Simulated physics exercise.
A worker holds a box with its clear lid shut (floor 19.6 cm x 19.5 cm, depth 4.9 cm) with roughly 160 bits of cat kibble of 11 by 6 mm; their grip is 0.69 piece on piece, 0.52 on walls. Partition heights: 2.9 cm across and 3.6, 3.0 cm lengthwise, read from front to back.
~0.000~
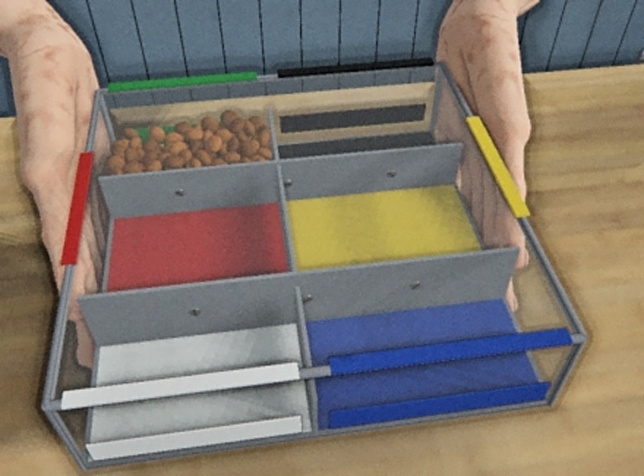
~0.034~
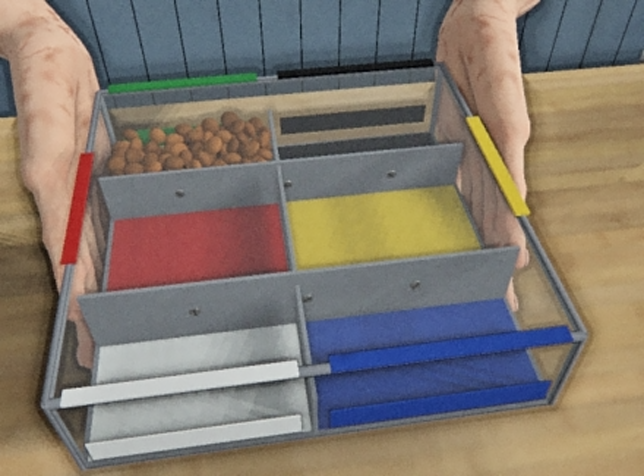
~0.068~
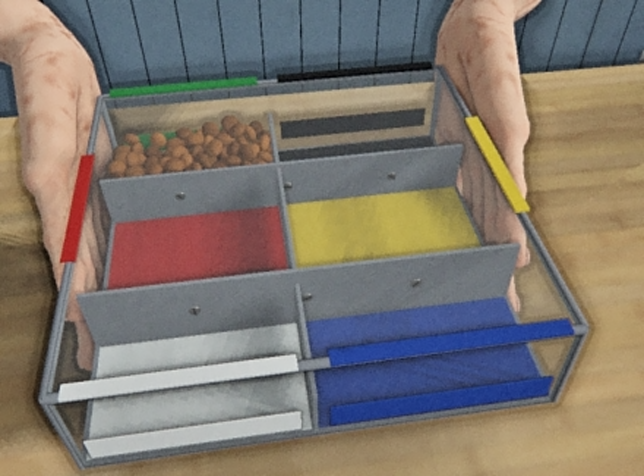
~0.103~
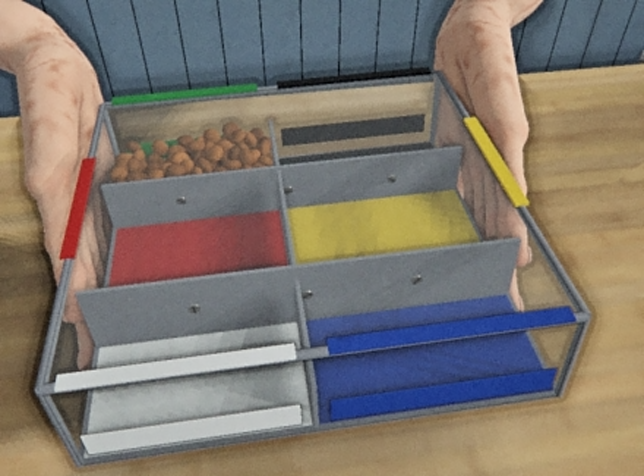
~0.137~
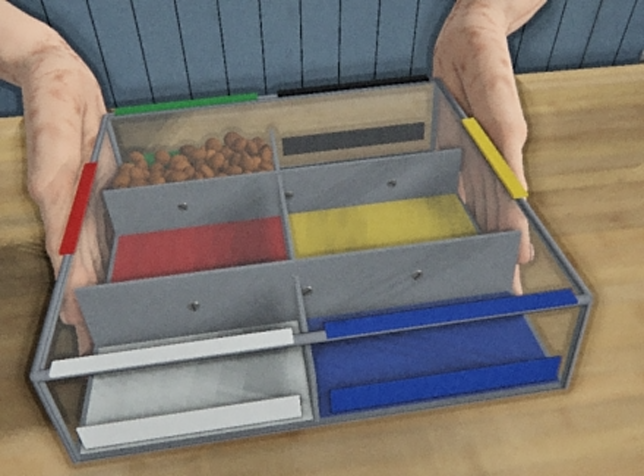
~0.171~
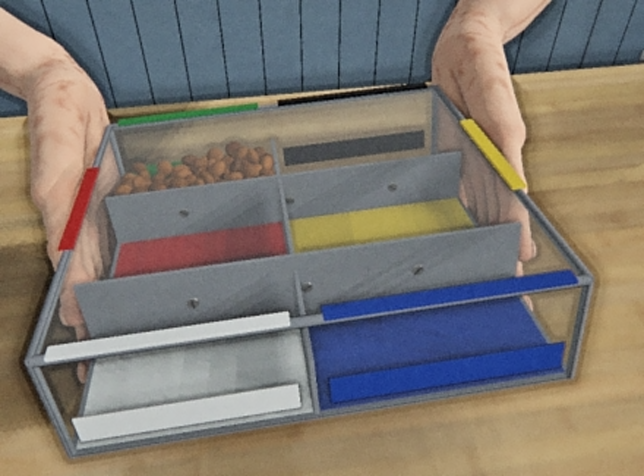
A clear-lidded box, held at both sides by a pair of hands, slowly tilts with its back side lowering and its front rising, while small brown pieces stay gathered in the green-marked back-left compartment.
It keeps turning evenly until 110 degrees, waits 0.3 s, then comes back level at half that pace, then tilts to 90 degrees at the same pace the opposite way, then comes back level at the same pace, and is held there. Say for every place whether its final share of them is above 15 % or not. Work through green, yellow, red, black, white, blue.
Green compartment - above; yellow compartment - not above; red compartment - above; black compartment - not above; white compartment - not above; blue compartment - not above.
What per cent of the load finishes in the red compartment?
I'd put it at about 35 percent.
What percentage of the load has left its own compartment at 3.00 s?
Close to 0 in a hundred.
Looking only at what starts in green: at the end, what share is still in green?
About 50 %.
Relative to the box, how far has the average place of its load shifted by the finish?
I'd put it at close to 7.0 centimetres.
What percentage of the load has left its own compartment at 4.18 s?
Roughly 10 per cent is away from its starting compartment then.
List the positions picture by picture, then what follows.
The first picture shows box at (326, 378); tilt 0 degrees; green 100 %.
The second picture shows box at (326, 376); tilt 1 degrees.
The third picture shows box at (325, 370); tilt 2 degrees.
The fourth picture shows box at (324, 360); tilt 5 degrees; low side back.
The fifth picture shows box at (322, 346); tilt 9 degrees; low side back.
The sixth picture shows box at (320, 330); tilt 13 degrees; low side back; green 100 %. It turns about 115 degrees a second.
After 1.71 s, tilt 93 degrees; green 100 %; middle of all pieces near (242, 363).
Then, at 3.00 s, tilt 18 degrees; green 100 %; middle of all pieces near (197, 188).
Then, at 4.18 s, tilt 86 degrees; green 90 %, red 10 %; middle of all pieces near (199, 118).
After 5.31 s, tilt 0 degrees; green 45 %, yellow 5 %, red 35 %, white 5 %, blue 5 %; middle of all pieces near (242, 245).
In the end, at 6.0 s, green 45 %, yellow 5 %, red 35 %, black 0 %, white 5 %, blue 5 %.
